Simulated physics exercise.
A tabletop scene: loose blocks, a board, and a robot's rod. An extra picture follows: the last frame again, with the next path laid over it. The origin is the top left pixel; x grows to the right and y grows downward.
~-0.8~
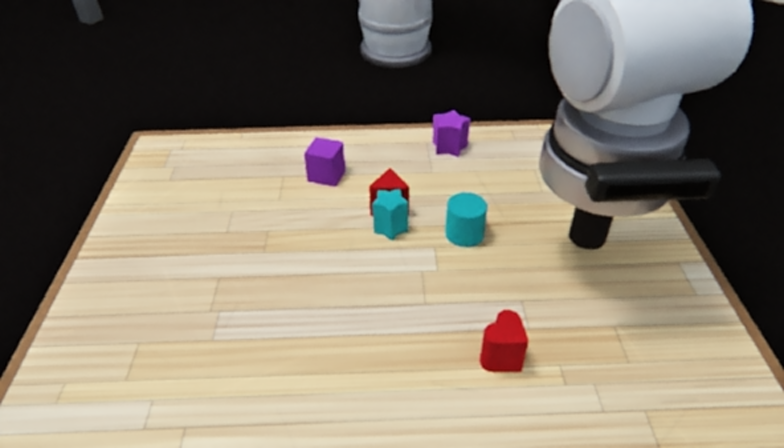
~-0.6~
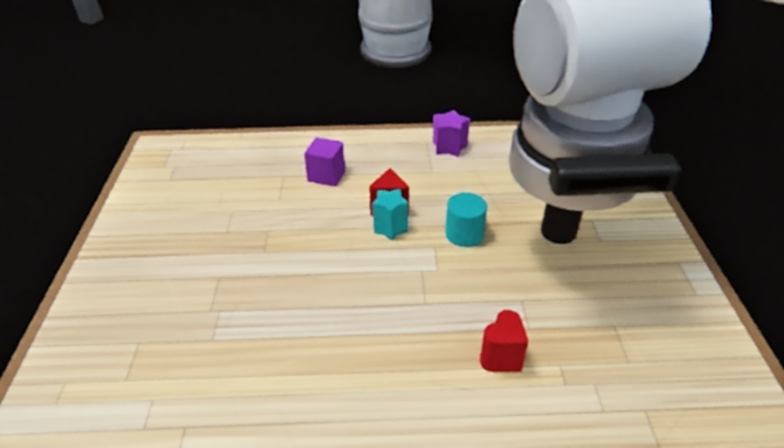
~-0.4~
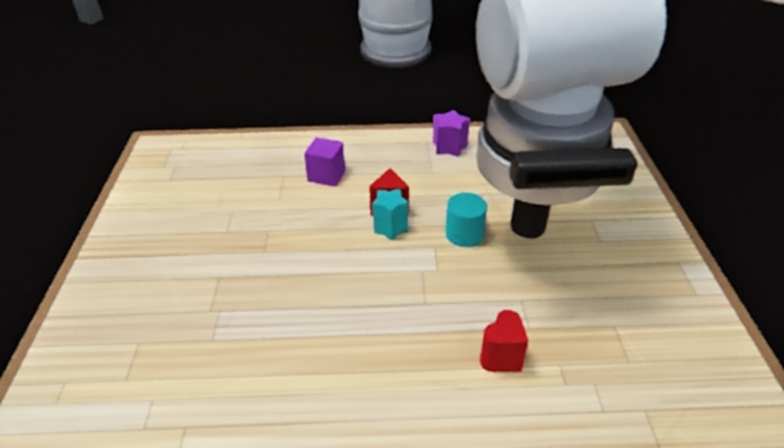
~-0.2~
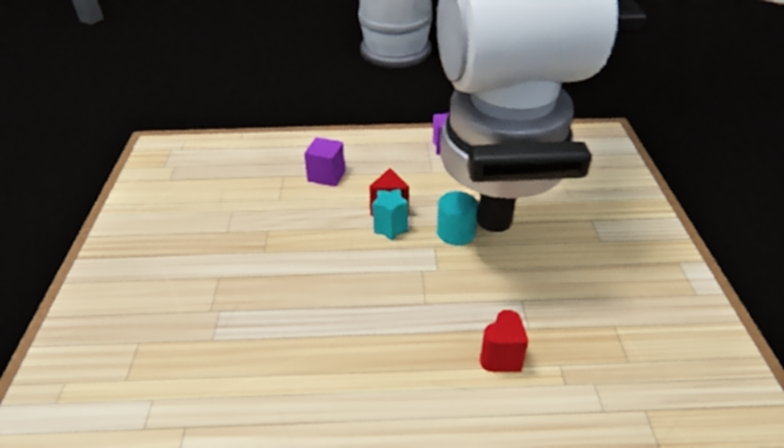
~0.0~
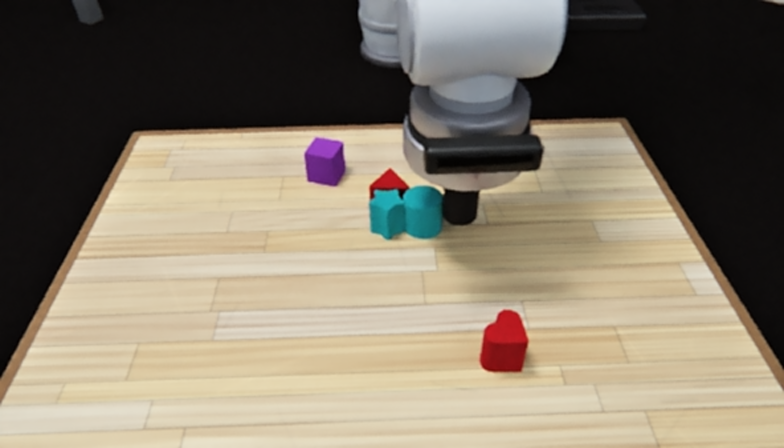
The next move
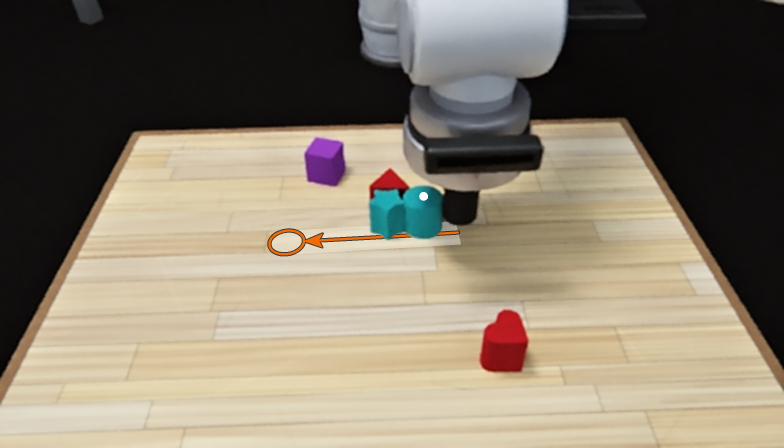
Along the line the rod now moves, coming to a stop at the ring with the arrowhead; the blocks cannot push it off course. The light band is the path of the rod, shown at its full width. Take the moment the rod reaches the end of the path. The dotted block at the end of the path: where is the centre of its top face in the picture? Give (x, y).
The centre of its top will be at (350, 185).
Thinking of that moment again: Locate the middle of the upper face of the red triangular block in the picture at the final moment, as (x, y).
I predict (374, 169).
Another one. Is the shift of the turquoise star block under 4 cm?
In short: No.
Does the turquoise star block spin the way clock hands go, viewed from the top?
I expect so.
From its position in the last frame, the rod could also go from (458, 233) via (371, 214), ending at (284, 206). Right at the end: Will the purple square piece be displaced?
I expect not.
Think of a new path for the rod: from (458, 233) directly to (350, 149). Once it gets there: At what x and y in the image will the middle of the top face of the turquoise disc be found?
The answer is (386, 183).
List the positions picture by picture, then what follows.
In the first frame, rod's lower end at (586, 239); turquoise star block at (390, 198); red triangular block at (390, 180); turquoise disc at (467, 204).
In the second frame, rod at (558, 234); blocks still.
In the third frame, rod at (527, 228); blocks still.
In the fourth frame, rod at (495, 222); turquoise disc at (458, 202).
In the fifth frame, rod at (460, 216); turquoise star block at (387, 198); red triangular block at (390, 180); turquoise disc at (424, 196).
Drawn move, from (458, 233) to (287, 242); the dot is on the turquoise disc.
On the path given first. One third of the way, rod at (401, 219); turquoise star block at (341, 197); red triangular block at (375, 171); turquoise disc at (374, 190).
Two thirds of the way, rod at (343, 223); turquoise star block at (318, 198), turned 15° anticlockwise; red triangular block at (374, 169); turquoise disc at (350, 185).
At the end, rod at (284, 226); turquoise star block at (289, 192), turned 40° clockwise; red triangular block at (374, 169); turquoise disc at (350, 185).
